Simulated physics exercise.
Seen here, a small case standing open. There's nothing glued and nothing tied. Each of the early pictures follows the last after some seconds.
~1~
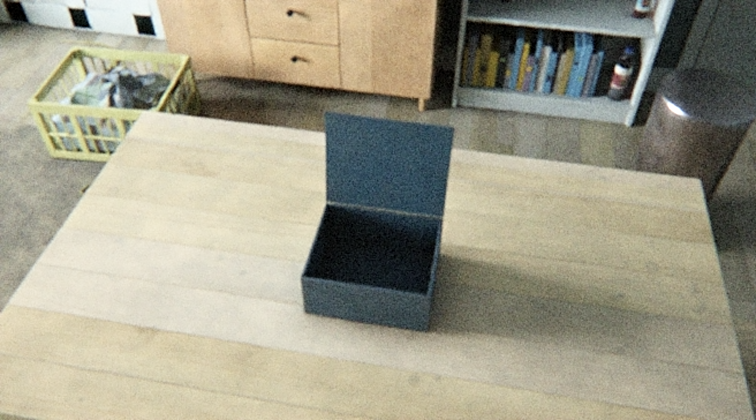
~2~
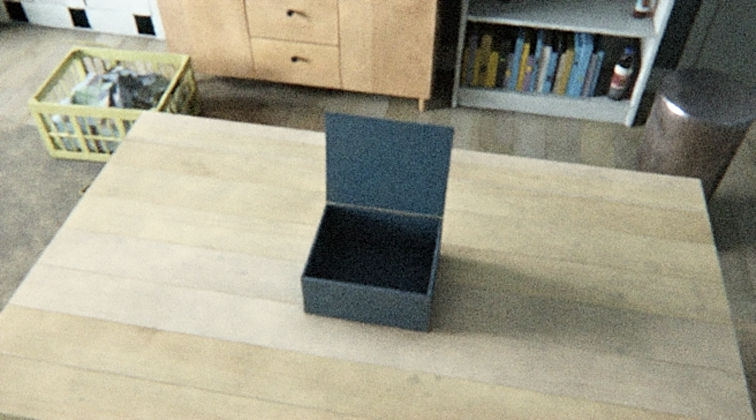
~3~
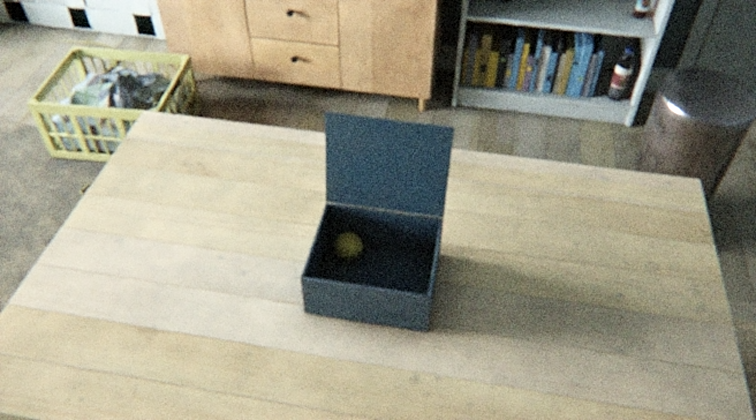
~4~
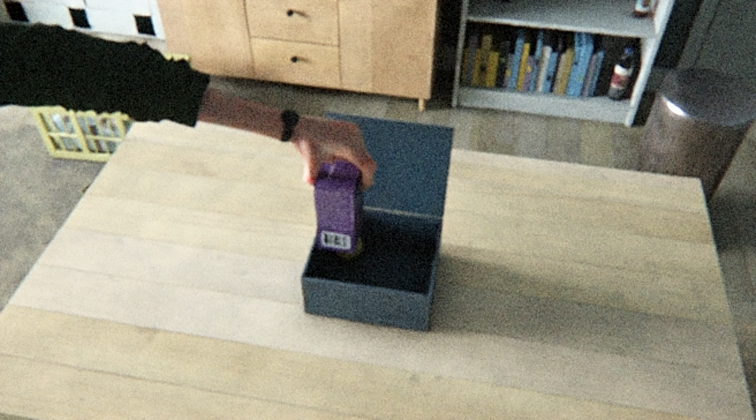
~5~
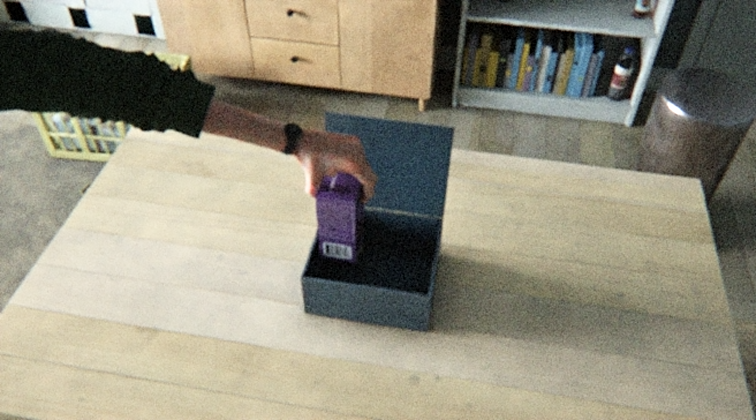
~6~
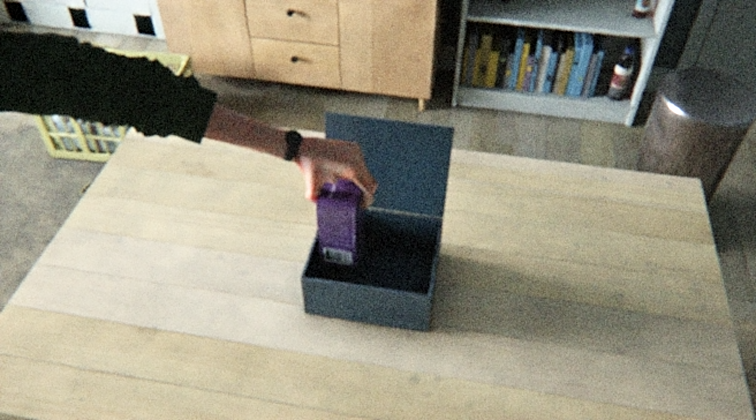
In this clip, a small dark case stands open and empty on a wooden table, then a yellow lemon appears inside it. Next, a hand from the left holds a purple carton over the case and lowers it slightly inside.
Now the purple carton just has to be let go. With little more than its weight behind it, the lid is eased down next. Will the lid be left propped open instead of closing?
Yes, it stays propped open.
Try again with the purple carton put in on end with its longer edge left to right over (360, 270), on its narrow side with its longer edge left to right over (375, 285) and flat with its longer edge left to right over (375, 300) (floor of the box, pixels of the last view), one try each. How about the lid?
On the first go it comes down fully, on the second it comes down fully, and on the third it comes down fully.
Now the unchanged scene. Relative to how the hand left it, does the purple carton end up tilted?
Well, the purple carton ends up skewed.
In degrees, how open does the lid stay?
I'd say roughly 25 degrees above the rim.
Then, 1.20 s on from there, lid starting down; purple carton turned 51° from how it was put near (337, 254).
Then, 1.80 s on from there, lid 42° above the rim; purple carton turned 51° from how it was put near (337, 254).
In the end, lid 25° above the rim; toppled in the box, purple carton; yellow lemon unmoved. At the end, from the last picture's camera, purple carton near (337, 254).
